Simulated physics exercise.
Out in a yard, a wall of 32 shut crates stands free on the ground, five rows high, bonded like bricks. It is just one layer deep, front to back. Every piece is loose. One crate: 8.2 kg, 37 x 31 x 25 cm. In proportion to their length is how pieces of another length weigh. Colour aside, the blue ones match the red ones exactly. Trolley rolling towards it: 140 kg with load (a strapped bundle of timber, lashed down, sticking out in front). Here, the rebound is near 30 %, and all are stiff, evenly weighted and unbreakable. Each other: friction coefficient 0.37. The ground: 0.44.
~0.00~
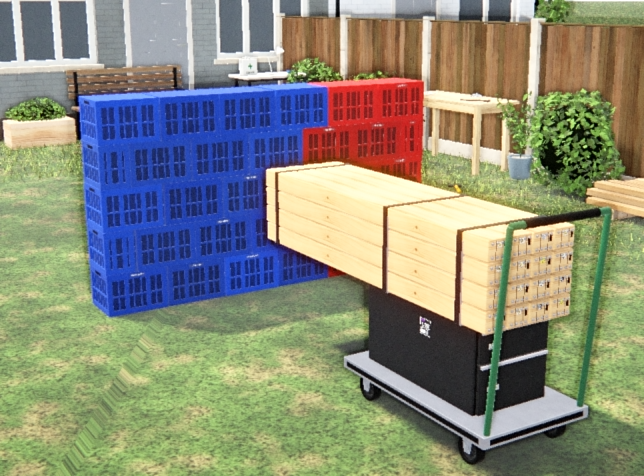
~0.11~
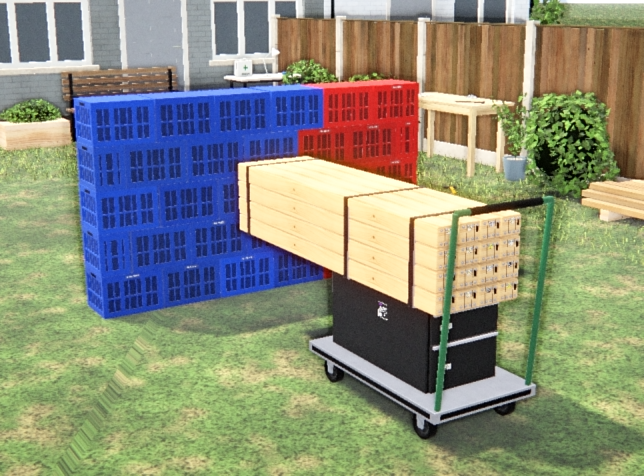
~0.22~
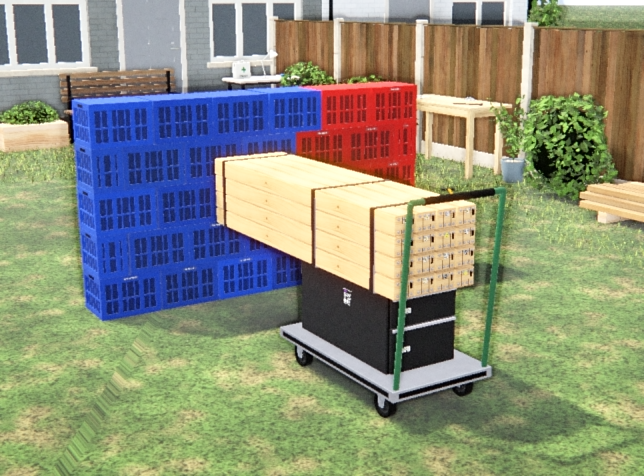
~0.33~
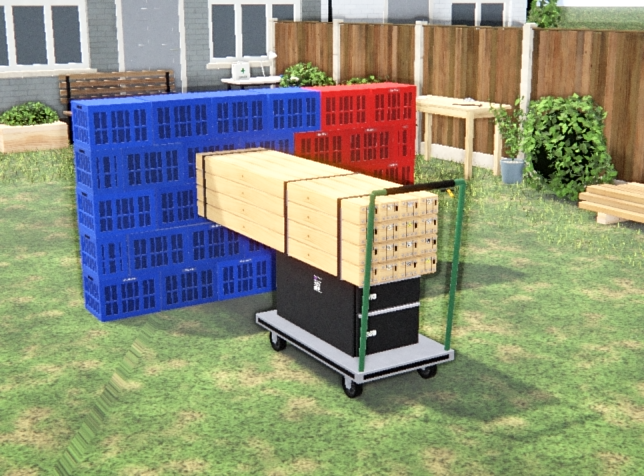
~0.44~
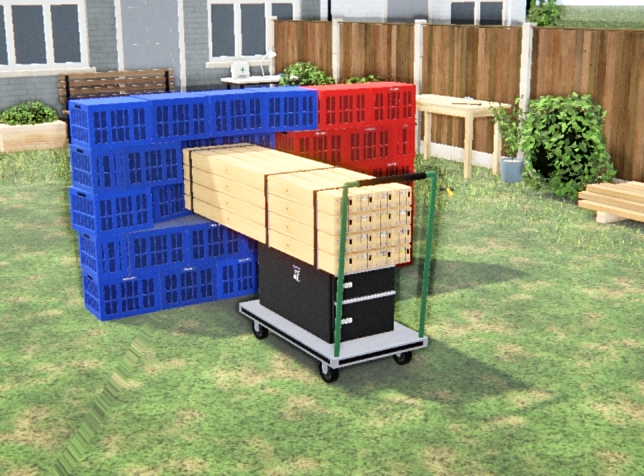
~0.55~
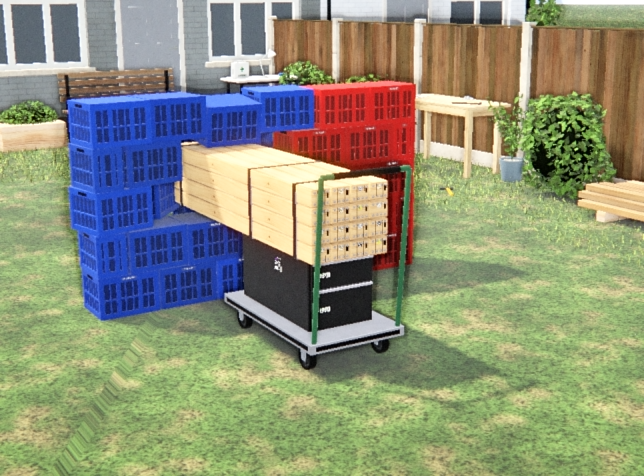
Trolley loaded with strapped timber rolling across a lawn into a wall of blue and red crates, pushing some blue ones out of line.
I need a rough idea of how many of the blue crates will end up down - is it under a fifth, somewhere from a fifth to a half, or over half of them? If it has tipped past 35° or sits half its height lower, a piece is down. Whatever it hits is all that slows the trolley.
I'd say from a fifth to a half of them.
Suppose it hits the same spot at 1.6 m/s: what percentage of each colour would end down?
Down at the end: Red 0 per cent, blue 40 per cent.
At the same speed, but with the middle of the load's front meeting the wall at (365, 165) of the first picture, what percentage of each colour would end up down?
Down at the end: Red 60 percent, blue 0 percent.
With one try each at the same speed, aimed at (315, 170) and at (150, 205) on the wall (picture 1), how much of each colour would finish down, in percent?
First try then second: Red 40 and 0, blue 20 and 50 per cent.
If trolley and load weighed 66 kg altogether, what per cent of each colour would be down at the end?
Share down - red: 0; blue: 40 (per cent).
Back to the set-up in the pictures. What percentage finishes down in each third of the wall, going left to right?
40 / 40 / 0 %, left to right.
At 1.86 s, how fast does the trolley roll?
It is moving at around 0.0 m/s.
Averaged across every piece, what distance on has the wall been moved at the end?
It works out to near 35 cm.
After 0.92 s, load 97 cm past the wall's line, still rolling; 3 of the 20 blue crates down (3 of 32 in all colours); top blue crate 7 cm lower.
After 1.86 s, load 1.20 m past the wall's line, stopped; 8 of the 20 blue crates down (8 of 32 in all colours); top blue crate 7 cm lower.
In the end (3.9 s), load 1.21 m past the wall's line, stopped; 8 of the 20 blue crates down (8 of 32 in all colours); top blue crate 7 cm lower; top red crate unmoved. That is 40 per cent. From the last view, middles, top blue crate near (180, 113), top red crate near (382, 102).
